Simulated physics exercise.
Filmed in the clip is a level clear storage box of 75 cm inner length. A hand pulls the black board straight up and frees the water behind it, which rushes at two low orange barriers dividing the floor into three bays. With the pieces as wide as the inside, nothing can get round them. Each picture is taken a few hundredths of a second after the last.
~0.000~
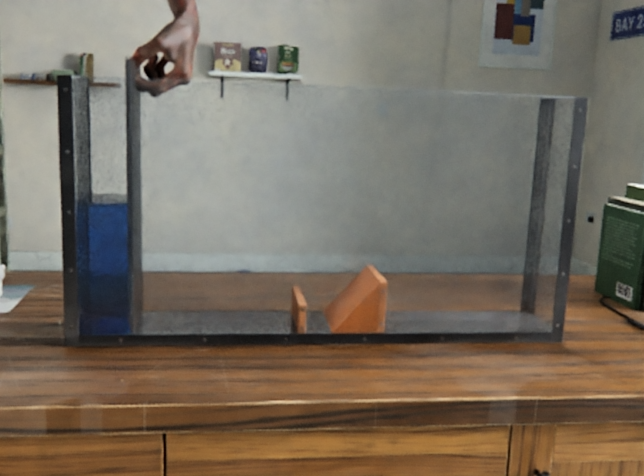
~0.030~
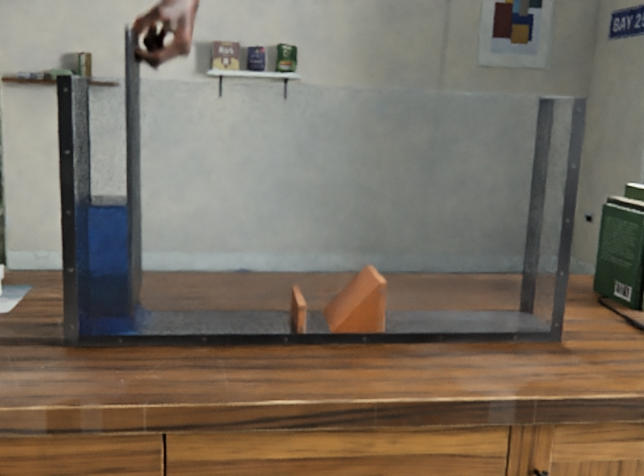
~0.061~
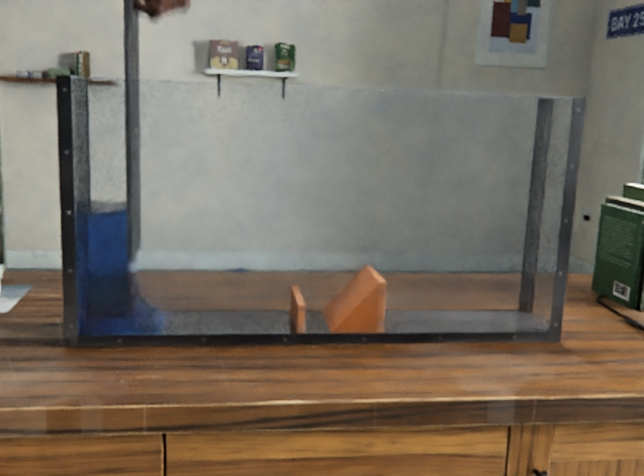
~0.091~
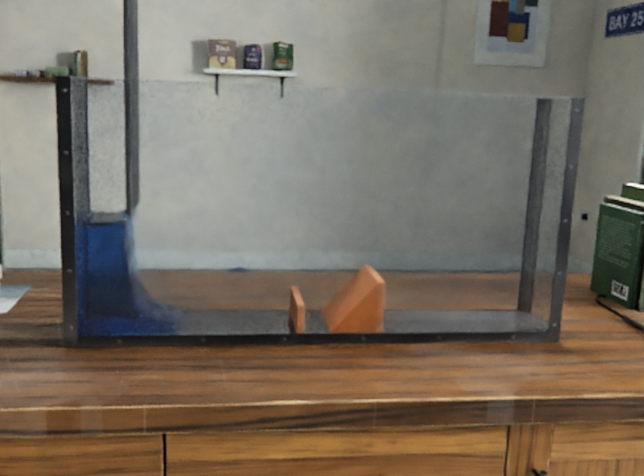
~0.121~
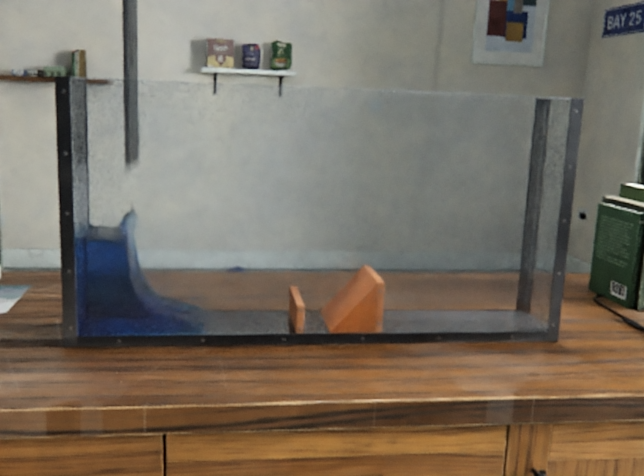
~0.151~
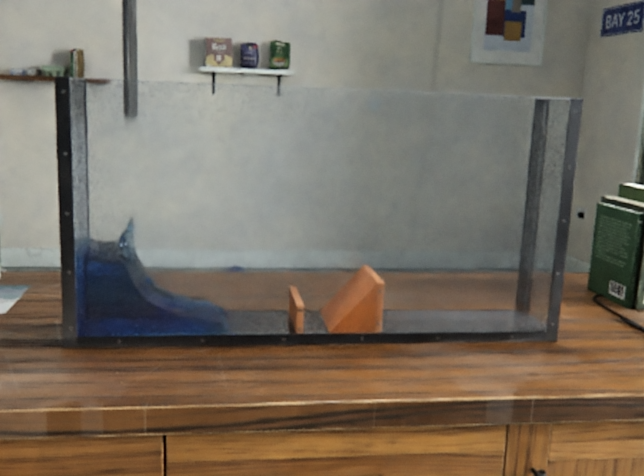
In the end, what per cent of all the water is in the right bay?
About 18 per cent.
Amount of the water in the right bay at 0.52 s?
Share there: Around 16 %.
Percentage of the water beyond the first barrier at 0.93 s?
About 40 %.
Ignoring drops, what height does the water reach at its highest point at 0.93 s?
Not counting spray, it tops out near 5.5 cm.
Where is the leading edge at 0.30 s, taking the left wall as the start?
By then it's made it to close to 38 cm from the left end.
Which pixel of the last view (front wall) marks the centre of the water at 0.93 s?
The balance point lies roughly at pixel (291, 323).
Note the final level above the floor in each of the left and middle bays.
2.5 cm and 4.5 cm, give or take.
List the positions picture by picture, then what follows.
The first frame shows the water tops out at (83, 205) by the left wall; its leading edge has got to (128, 332); the board ends at (131, 332); the first barrier (thin) has its top at (303, 307); the second barrier (ramped) has its top at (384, 284).
The second frame shows the water tops out at (82, 207) by the left wall; its leading edge has got to (143, 332); the board ends at (131, 305).
The third frame shows the water tops out at (82, 213) by the left wall; its leading edge has got to (158, 332); the board ends at (130, 260).
The fourth frame shows the water tops out at (82, 225) by the left wall; its leading edge has got to (177, 332); the board ends at (128, 214).
The fifth frame shows the water tops out at (82, 241) by the left wall; its leading edge has got to (200, 332); the board ends at (127, 167).
The sixth frame shows the water tops out at (82, 257) by the left wall; its leading edge has got to (226, 332); the board is clear.
After 0.30 s 10 per cent is beyond the first barrier and 0 beyond the second.
After 0.52 s 41 per cent is beyond the first barrier and 17 beyond the second.
After 0.93 s 40 per cent is beyond the first barrier and 19 beyond the second.
In the end the left bay holds 60, the middle 21 and the right 19 per cent.
